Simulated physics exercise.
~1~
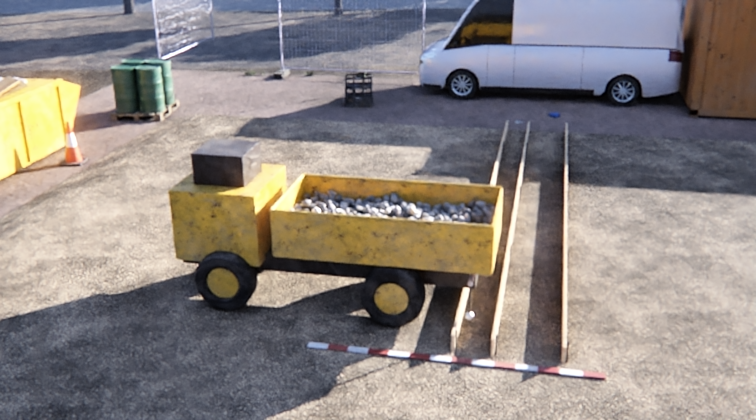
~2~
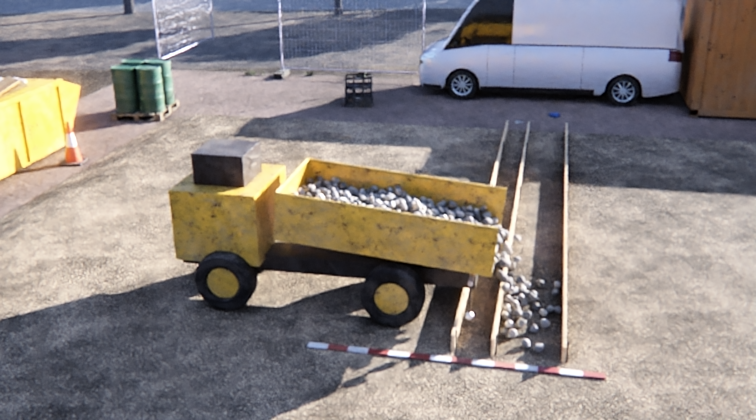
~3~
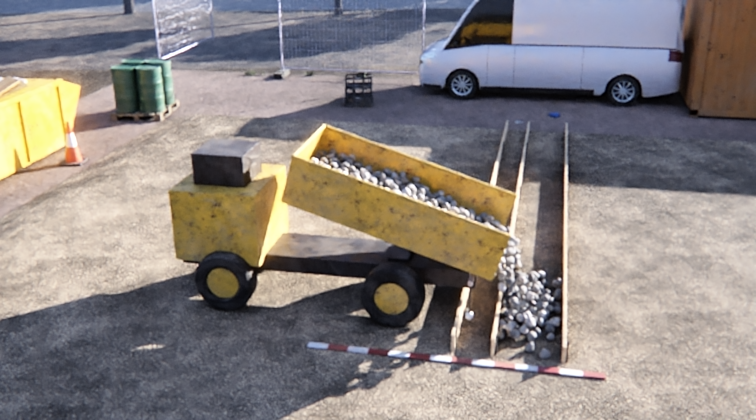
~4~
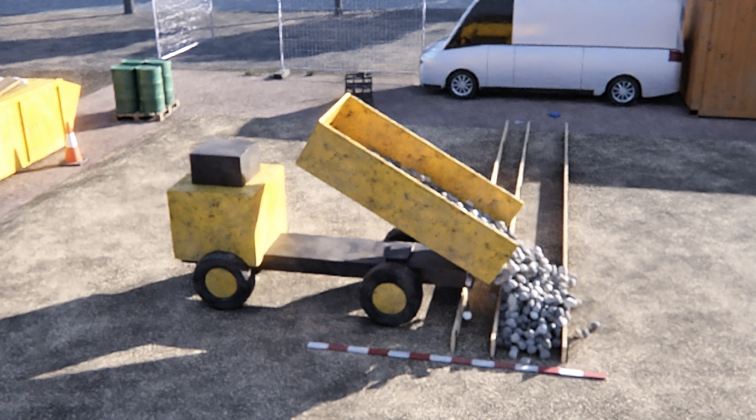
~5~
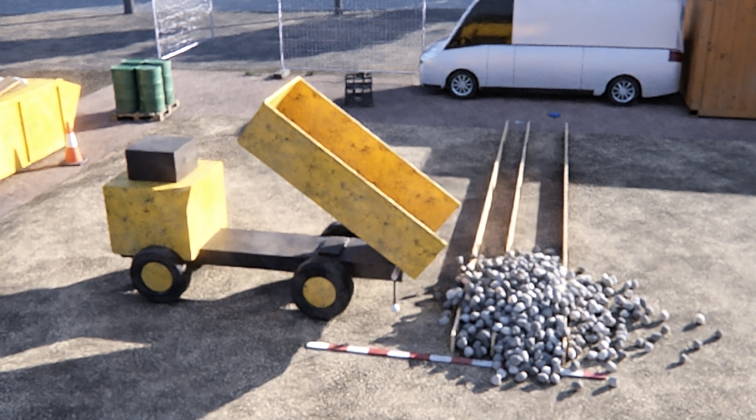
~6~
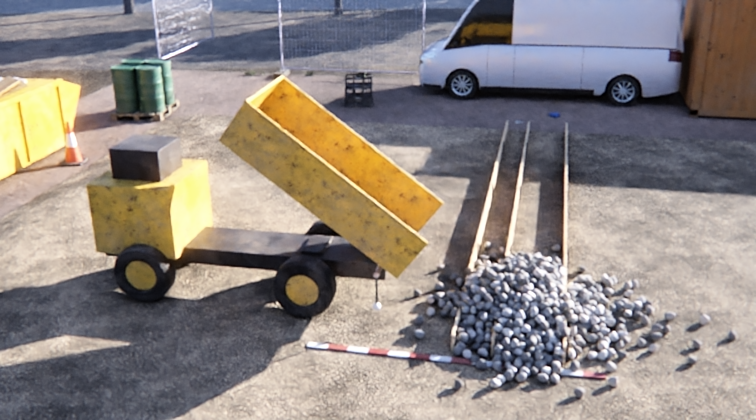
A yellow tipping truck with a black block on its cab stands on a sunlit gravel yard, seen from above and to the side, its bed full of grey stones. Three long boards lie on the ground to its right behind a red and white rod, with a white van, fencing and green drums beyond. The bed tilts steadily, and stones pour off its right end between the boards. The truck then rolls left as the rest slides out. It ends with the bed raised and empty, and a broad heap burying the boards' near ends, mostly in the right-hand bay, with strays farther right.
